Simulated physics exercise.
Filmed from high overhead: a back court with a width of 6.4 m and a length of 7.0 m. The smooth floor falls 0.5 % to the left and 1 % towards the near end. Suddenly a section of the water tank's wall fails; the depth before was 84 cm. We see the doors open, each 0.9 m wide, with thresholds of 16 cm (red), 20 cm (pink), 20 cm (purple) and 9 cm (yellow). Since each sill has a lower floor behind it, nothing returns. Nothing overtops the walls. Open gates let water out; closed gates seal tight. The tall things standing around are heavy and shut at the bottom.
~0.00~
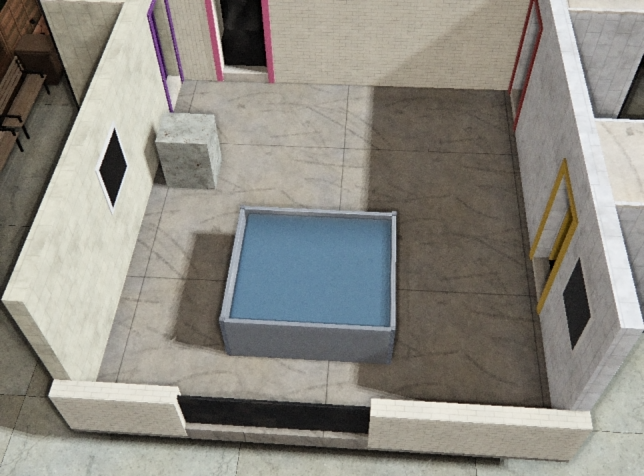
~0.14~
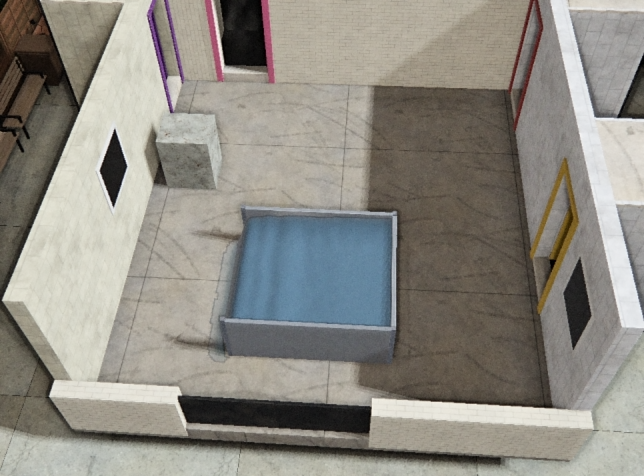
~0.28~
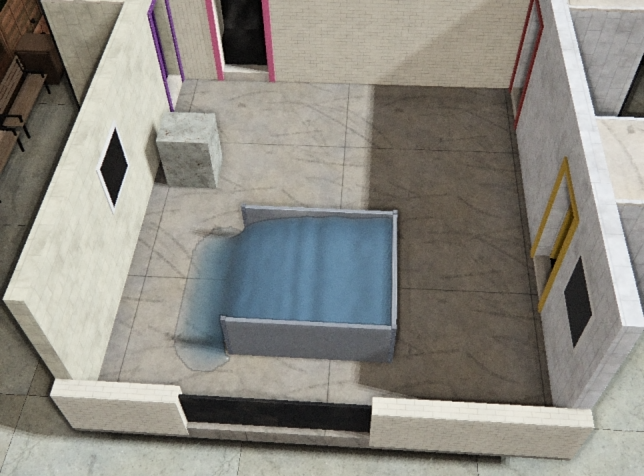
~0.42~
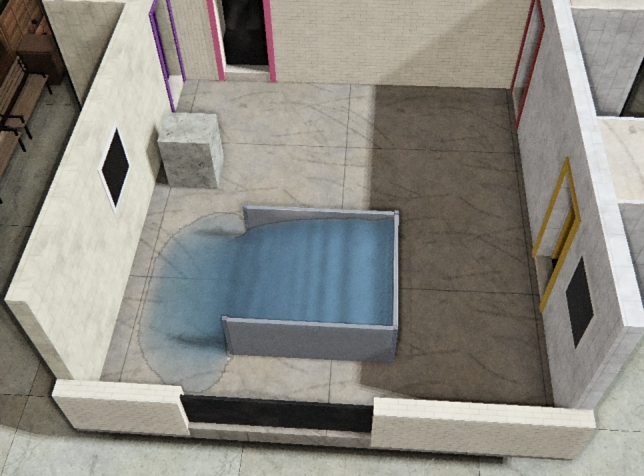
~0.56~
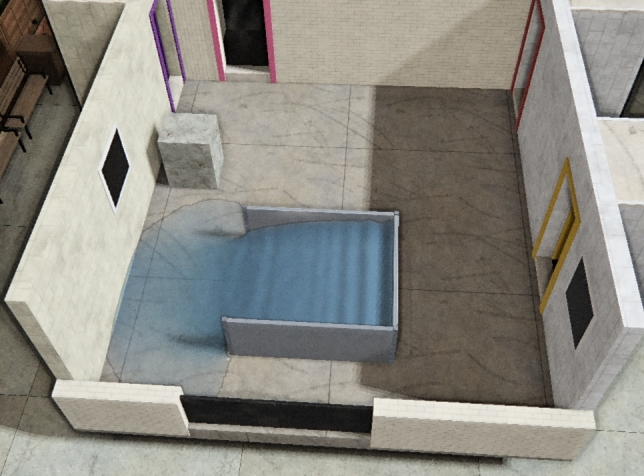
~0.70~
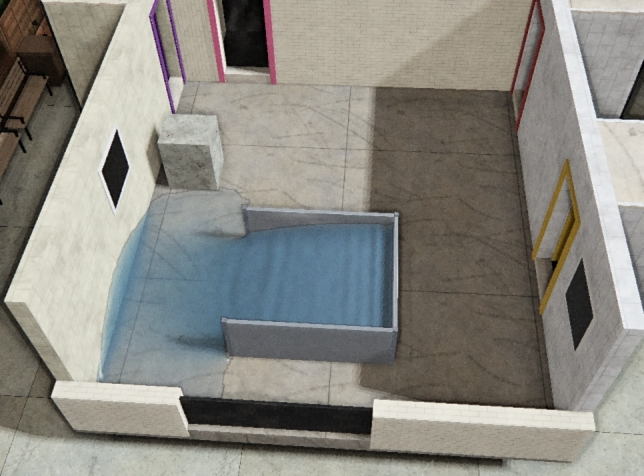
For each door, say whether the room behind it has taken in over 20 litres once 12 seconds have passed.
As I see it, at the red door the limit will not be outstripped. At the pink door the limit will not be outstripped. At the purple door the limit will not be outstripped. At the yellow door the limit will not be outstripped.
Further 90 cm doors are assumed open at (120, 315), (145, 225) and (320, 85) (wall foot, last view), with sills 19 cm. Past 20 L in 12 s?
The first one exceeds it, the second one exceeds it, and the third one doesn't reach it.
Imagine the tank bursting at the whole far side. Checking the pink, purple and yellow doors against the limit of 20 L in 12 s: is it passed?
Then: Pink beyond it, purple beyond it, yellow short of it.
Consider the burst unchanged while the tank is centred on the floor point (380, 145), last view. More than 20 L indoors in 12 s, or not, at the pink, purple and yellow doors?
Lab note: Pink door limit exceeded; purple door limit exceeded; yellow door limit not exceeded.
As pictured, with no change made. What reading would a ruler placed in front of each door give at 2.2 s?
You'd get red at 0 cm, pink at 1 cm, purple at 7 cm, and yellow at 0 cm.
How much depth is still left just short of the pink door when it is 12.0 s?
Reading: Close to 6.5 cm.
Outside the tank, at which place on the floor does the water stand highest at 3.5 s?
Roughly (552, 434).
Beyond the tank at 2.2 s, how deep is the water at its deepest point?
Up to near 60 cm.
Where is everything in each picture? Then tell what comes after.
The first picture shows still water, 84 cm deep, in the water tank at (313, 268).
In the second picture, the front is at (224, 359), 1.1 m from the gap at (240, 283); 0.5 m2 of floor is under water; 84 cm left at the back of the water tank.
In the third picture, water pours out at (241, 285) and has run 1.3 m, to (194, 364); typically 14 cm deep outside, 84 cm at the water tank's back.
In the fourth picture, the front is at (168, 378), 1.7 m from the gap at (242, 287); 3.6 m2 of floor is under water; 81 cm left at the back of the water tank.
In the fifth picture, the front is at (109, 349), 2.1 m from the gap at (242, 288); 5.7 m2 of floor is under water; 73 cm left at the back of the water tank.
In the sixth picture, the front is at a hidden place, 2.6 m from the gap at (242, 289); 6.7 m2 of floor is under water; 72 cm left at the back of the water tank.
After 1.4 s water covers 20 % of the floor and is deepest (66 cm) near (93, 407); red door not reached, pink door not reached, purple door not reached, yellow door not reached.
After 2.2 s water covers 30 % of the floor and is deepest (60 cm) near (96, 395); red door not reached, pink door not reached, purple door 7 cm at the sill, 0 L in, yellow door not reached.
After 3.5 s water covers 70 % of the floor and is deepest (54 cm) near (552, 434); red door not reached, pink door 15 cm at the sill, 0 L in, purple door 11 cm at the sill, 2 L in, yellow door not reached.
After 7.0 s water covers 100 % of the floor and is deepest (24 cm) near (460, 92); red door 18 cm at the sill, 0 L in, pink door 5 cm at the sill, 0 L in, purple door 5 cm at the sill, 3 L in, yellow door 6 cm at the sill, 1 L in.
After 12.0 s water covers 100 % of the floor and is deepest (18 cm) near (160, 170); red door 5 cm at the sill, 4 L in, pink door 6 cm at the sill, 0 L in, purple door 14 cm at the sill, 3 L in, yellow door 10 cm at the sill, 2 L in.
